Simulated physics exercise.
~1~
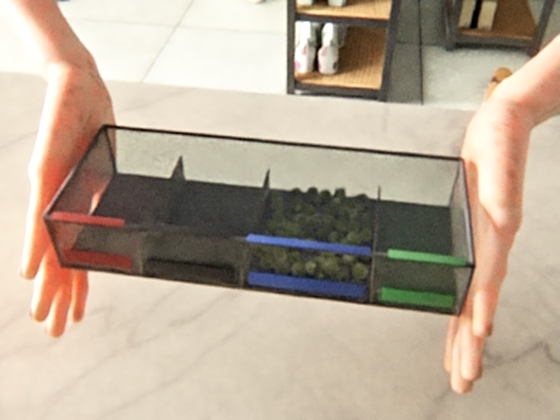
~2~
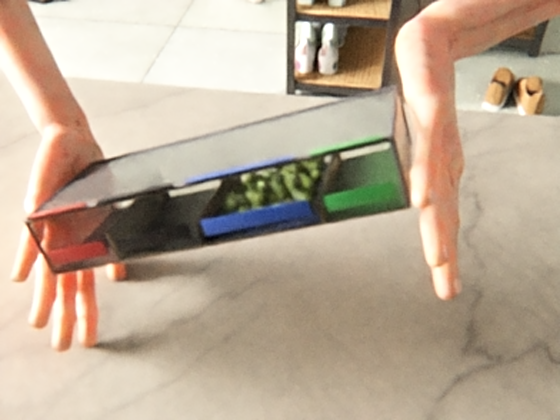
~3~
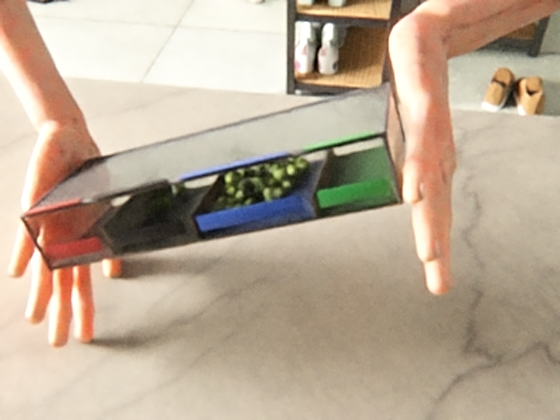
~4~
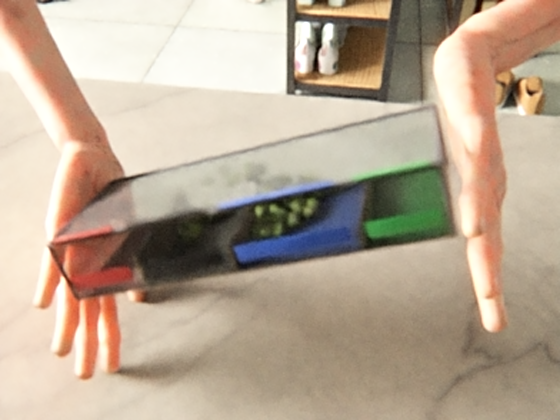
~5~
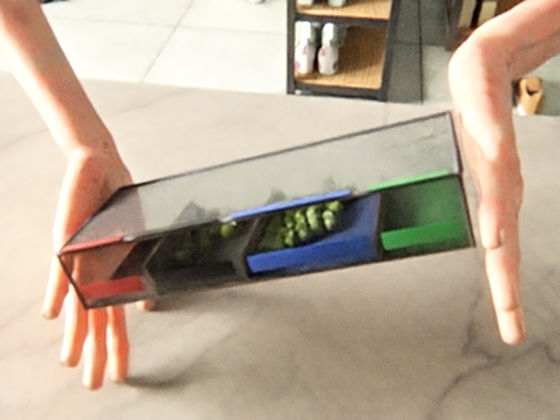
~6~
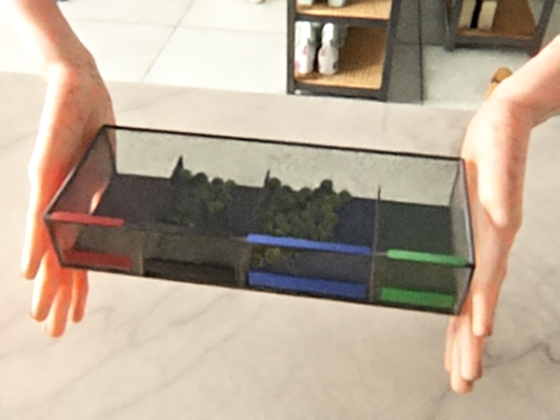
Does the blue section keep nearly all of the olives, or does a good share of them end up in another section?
A good share ends up in the black section next to it, though blue still holds the larger heap. The red and green sections have none at the end.
